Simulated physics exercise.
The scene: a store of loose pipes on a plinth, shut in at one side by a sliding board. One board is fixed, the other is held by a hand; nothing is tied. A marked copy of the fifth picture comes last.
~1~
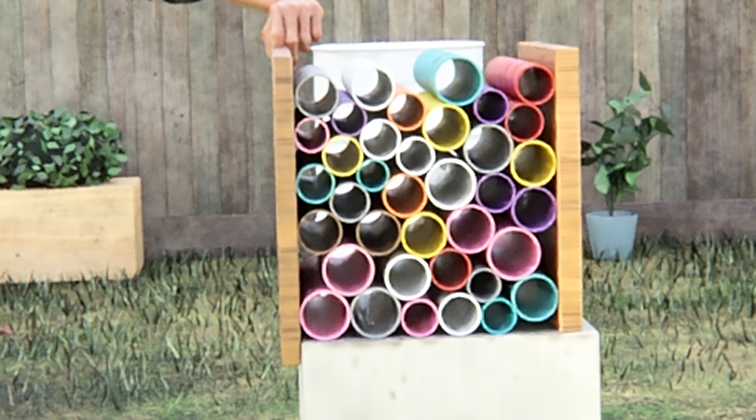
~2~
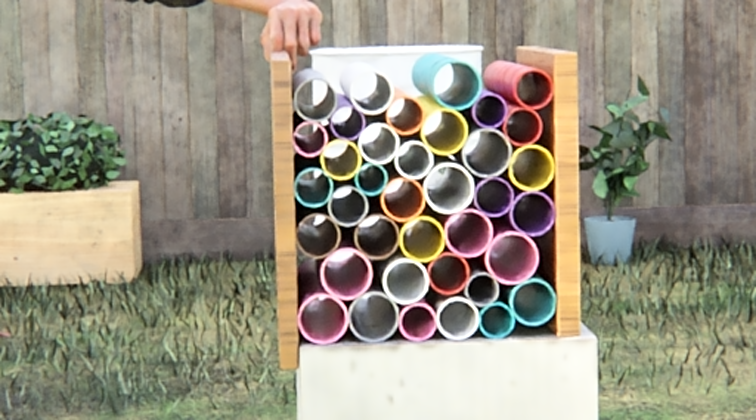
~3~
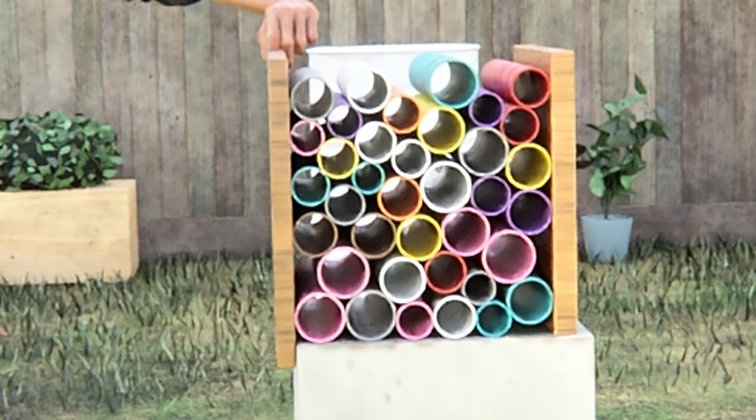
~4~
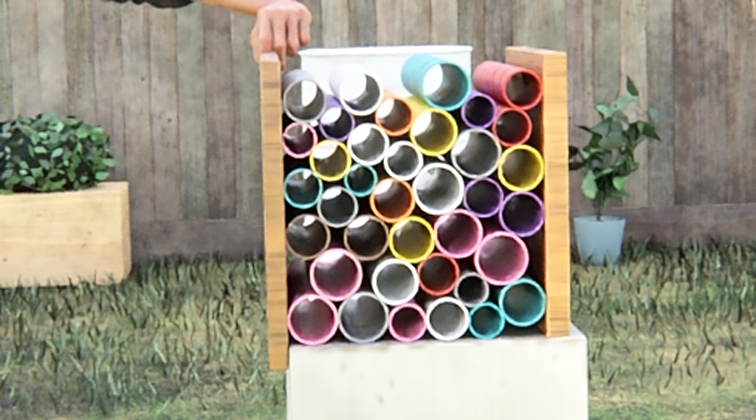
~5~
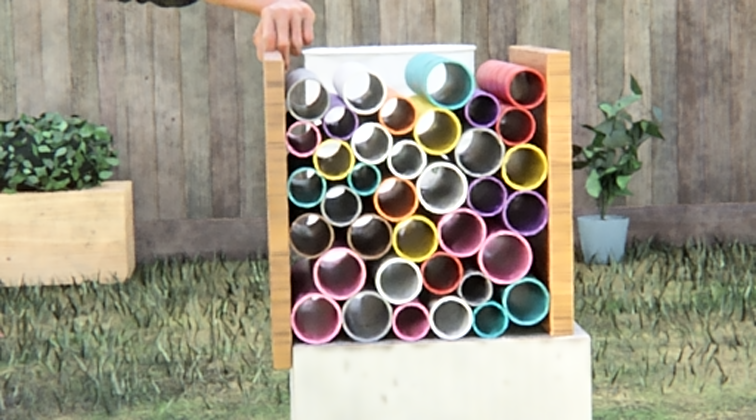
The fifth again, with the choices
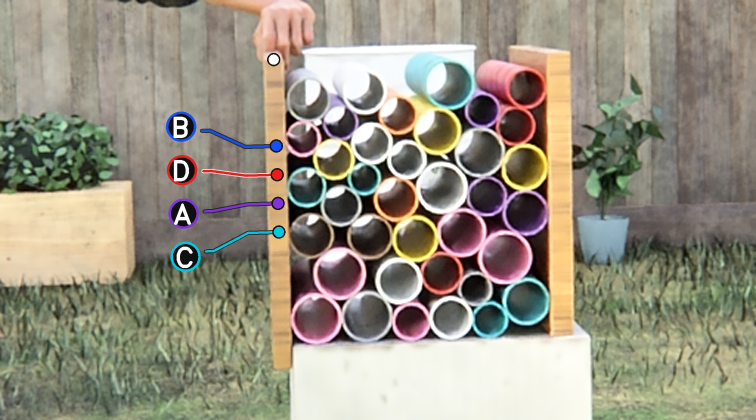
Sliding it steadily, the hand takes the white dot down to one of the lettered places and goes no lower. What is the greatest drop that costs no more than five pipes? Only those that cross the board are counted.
Mark A is as low as it can go.
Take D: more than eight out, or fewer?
Fewer than eight.
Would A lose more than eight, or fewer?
It loses fewer than eight.
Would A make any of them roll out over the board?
At A: Yes.
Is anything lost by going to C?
Yes, at C.
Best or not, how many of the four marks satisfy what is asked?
Three of the four.
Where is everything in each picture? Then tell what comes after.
In the first picture, a pink pipe (312, 135); a red pipe (524, 122); a turquoise pipe (458, 81).
In the second picture, a turquoise pipe (457, 85); side board (283, 197).
In the third picture, a pink pipe (320, 317); a pink pipe (343, 273).
In the fourth picture, a pink pipe (502, 258); an orange pipe (392, 200).
In the fifth picture, a turquoise pipe (364, 179); a pink pipe (303, 139); a red pipe (515, 126).
On the marked copy, A at (278, 204); B at (276, 146); C at (279, 232); D at (277, 175); the white dot at (274, 59).
Taking A. A third of the way, top of the board (286, 123).
Two thirds of the way, top of the board (288, 199).
When it is over, top of the board (288, 203), two out over the board.
As for the rest, B none out over the board; C six out over the board; D none out over the board.
